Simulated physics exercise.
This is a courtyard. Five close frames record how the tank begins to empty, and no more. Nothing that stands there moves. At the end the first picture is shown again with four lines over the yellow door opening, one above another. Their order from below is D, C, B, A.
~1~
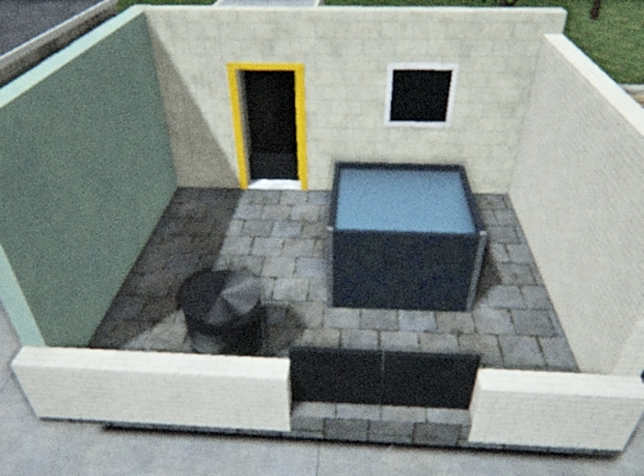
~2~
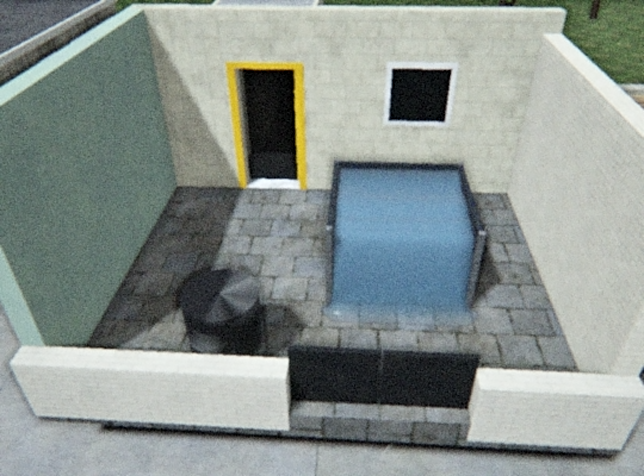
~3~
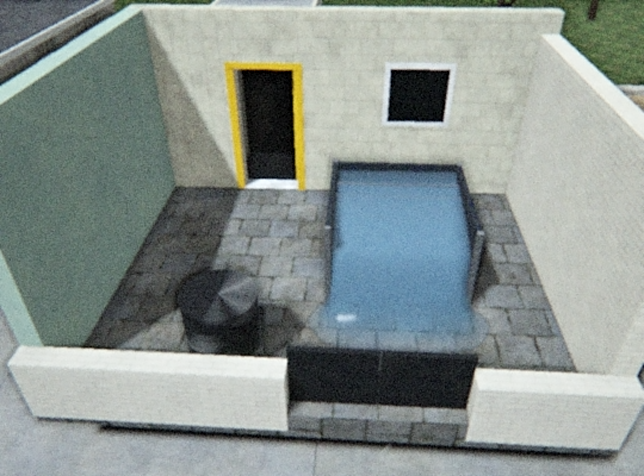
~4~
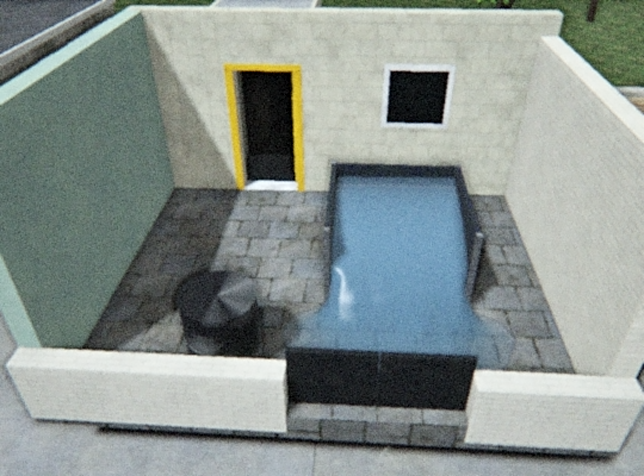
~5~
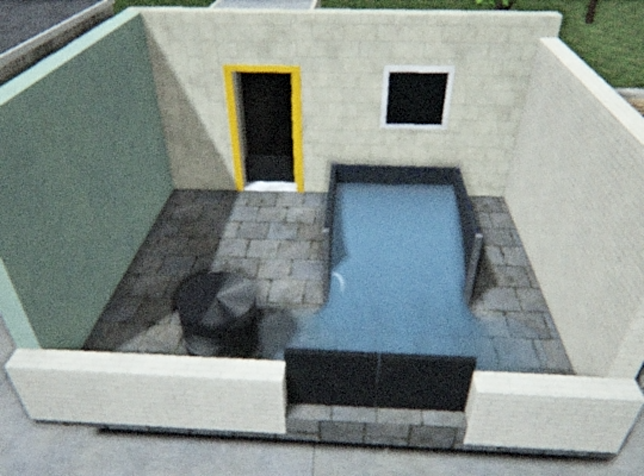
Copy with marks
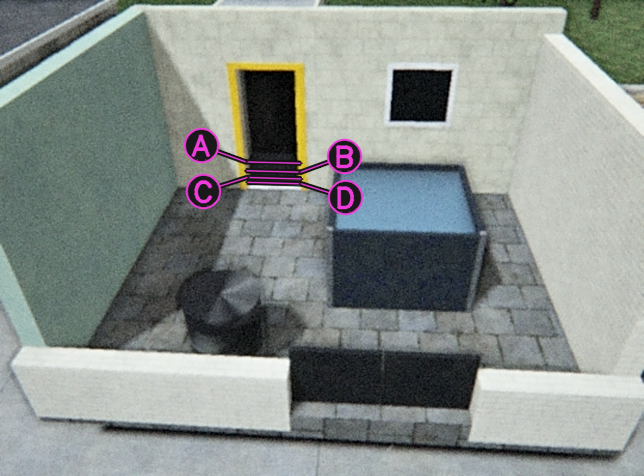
Blue water poured out of the open front of a dark tank in a walled courtyard, then spread across the grey paving towards the shut gate and sideways, nearing a dark round object on the left.
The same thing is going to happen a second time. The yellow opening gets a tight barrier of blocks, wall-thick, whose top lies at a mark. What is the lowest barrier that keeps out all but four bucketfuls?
It is C.
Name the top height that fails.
The answer is D.
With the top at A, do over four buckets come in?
No, that is safe.
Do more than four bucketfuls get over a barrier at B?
No, that is safe.
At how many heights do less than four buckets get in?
Three of the four.
On the marked copy, A at (272, 162); B at (273, 171); C at (273, 178); D at (274, 183); from the bottom up D, C, B, A.
For height A, nothing gets over.
For height B, nothing gets over.
For height C, a splash gets over, under a bucket.
For height D, about 8 bucketfuls get in.
